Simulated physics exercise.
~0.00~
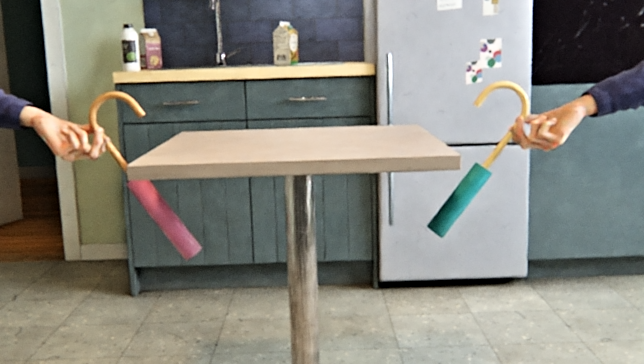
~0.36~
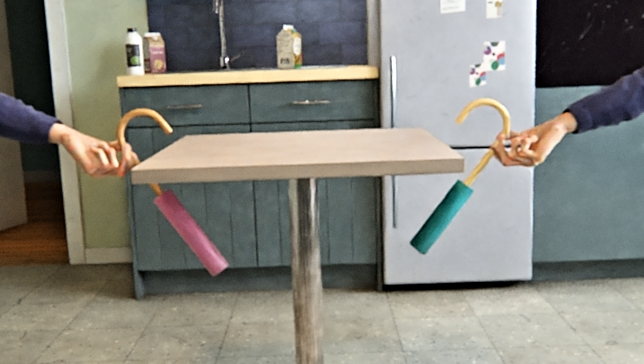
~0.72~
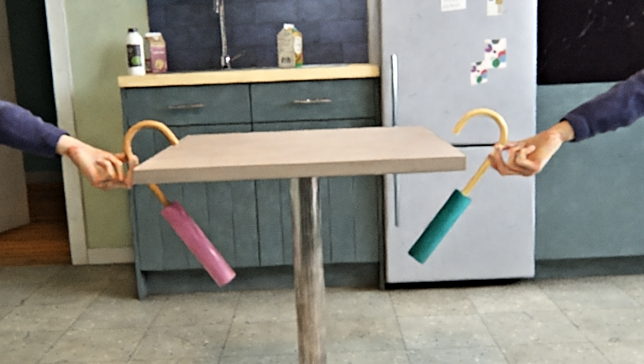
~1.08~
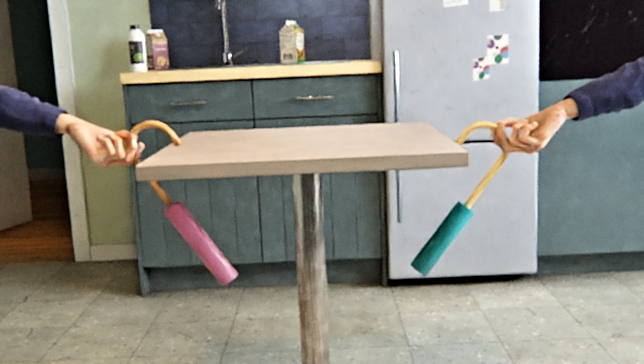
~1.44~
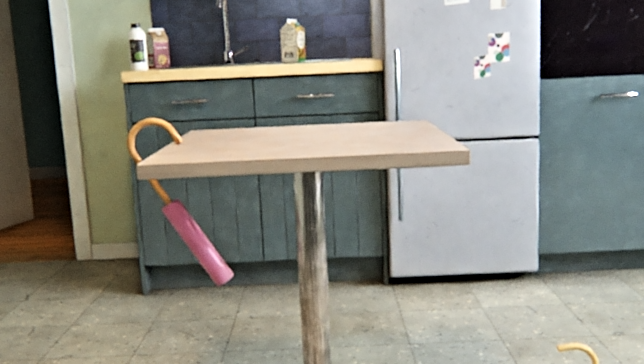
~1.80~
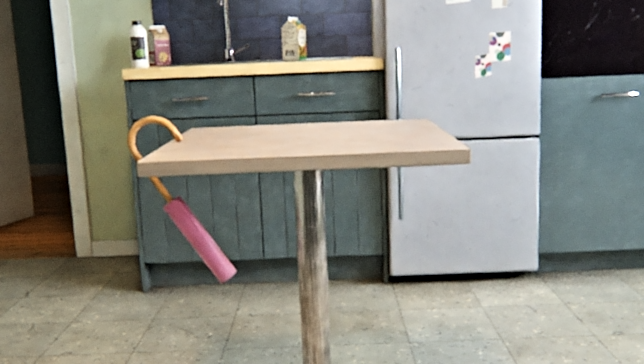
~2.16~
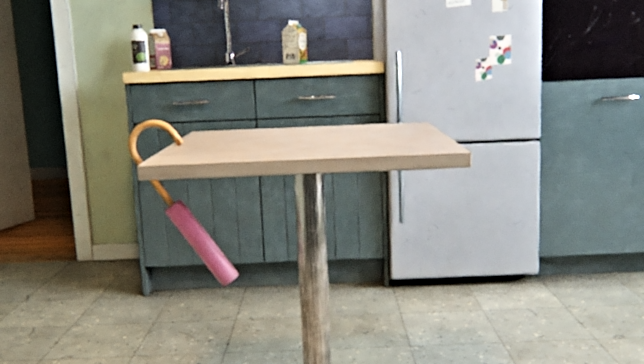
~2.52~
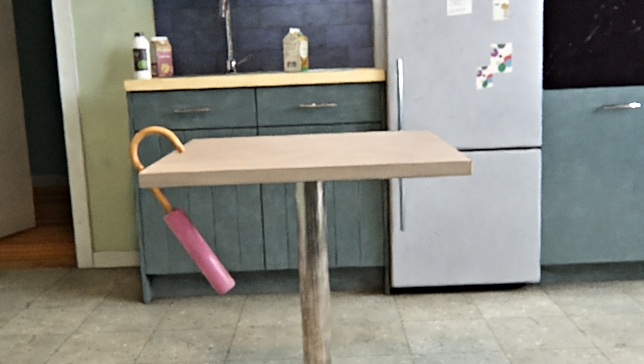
The video shows two hands bringing a pink umbrella and a turquoise umbrella to opposite edges of a table in a kitchen and letting go. The turquoise one on the right drops out of view, while the pink one stays hanging by its crook on the left.
